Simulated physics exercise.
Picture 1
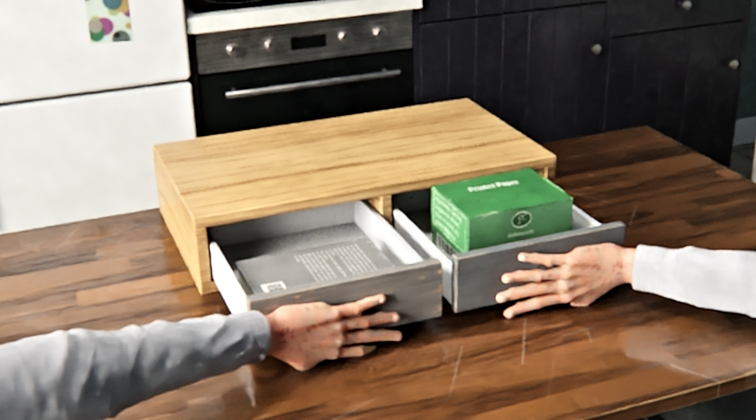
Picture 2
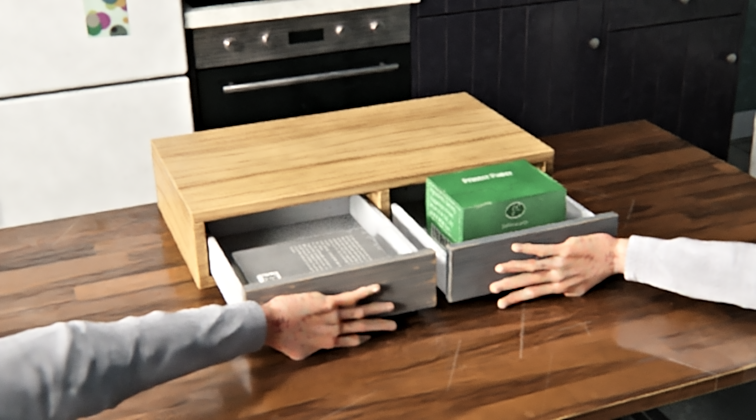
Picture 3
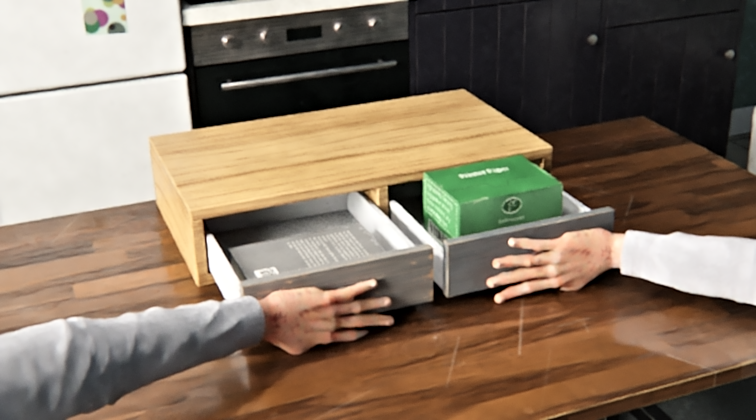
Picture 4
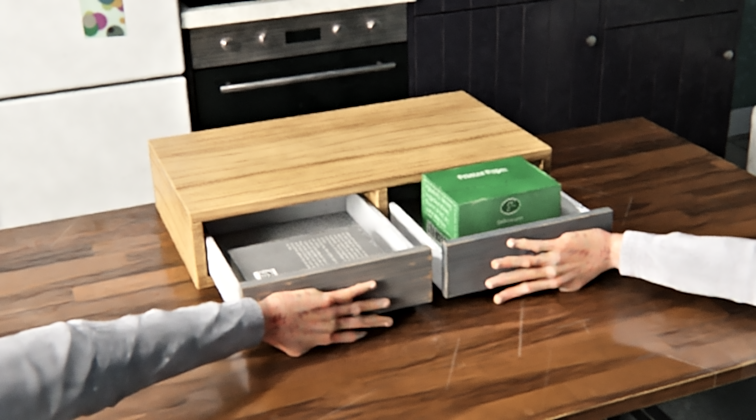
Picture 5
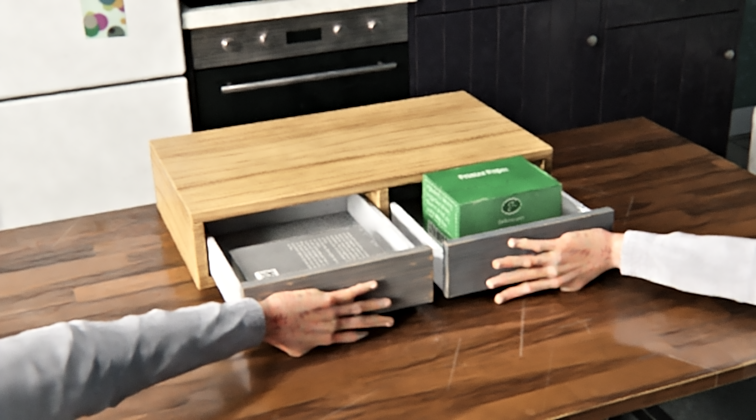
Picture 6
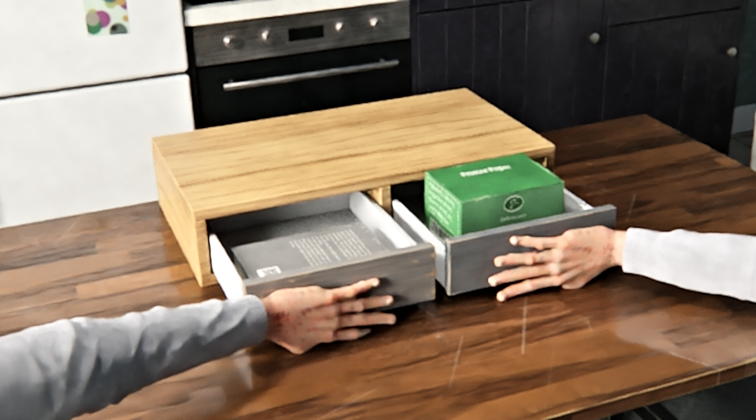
Two open drawers, the left holding a grey book and the right a green box, shift very slightly in view along with the wooden chest, then stay nearly still. Throughout, a hand rests against each drawer front, one arm reaching in from the left and one from the right, and both drawers remain wide open.
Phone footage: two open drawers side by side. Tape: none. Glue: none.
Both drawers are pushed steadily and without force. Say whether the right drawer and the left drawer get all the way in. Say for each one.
In fact the right drawer remains partly out and the left drawer reaches the back.
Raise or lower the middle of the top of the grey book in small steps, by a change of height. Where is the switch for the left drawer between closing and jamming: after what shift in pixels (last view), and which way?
Some 28 pixels, up.
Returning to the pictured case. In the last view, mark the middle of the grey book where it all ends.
Somewhere around pixel (273, 210).
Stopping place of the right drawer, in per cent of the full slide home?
It stops at about 30 in a hundred.
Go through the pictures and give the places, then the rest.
Right drawer (492, 226) wide open; left drawer (314, 260) wide open; grey book (320, 283), in the first frame.
Left drawer (309, 251) wide open; green box (495, 213), in the second frame.
Right drawer (483, 212) wide open; chest (347, 176), in the third frame.
Left drawer (305, 248) wide open; grey book (312, 270), in the fourth frame.
Right drawer (483, 213) wide open; green box (491, 209), in the fifth frame.
Right drawer (485, 210) wide open; left drawer (309, 246) wide open; chest (349, 176), in the sixth frame.
Then, 0.34 s past the last view, right drawer starting in; left drawer starting in.
Then, 0.68 s past the last view, right drawer stopped, still ajar; left drawer about half in.
Finally, the right drawer jams; the left drawer closes.
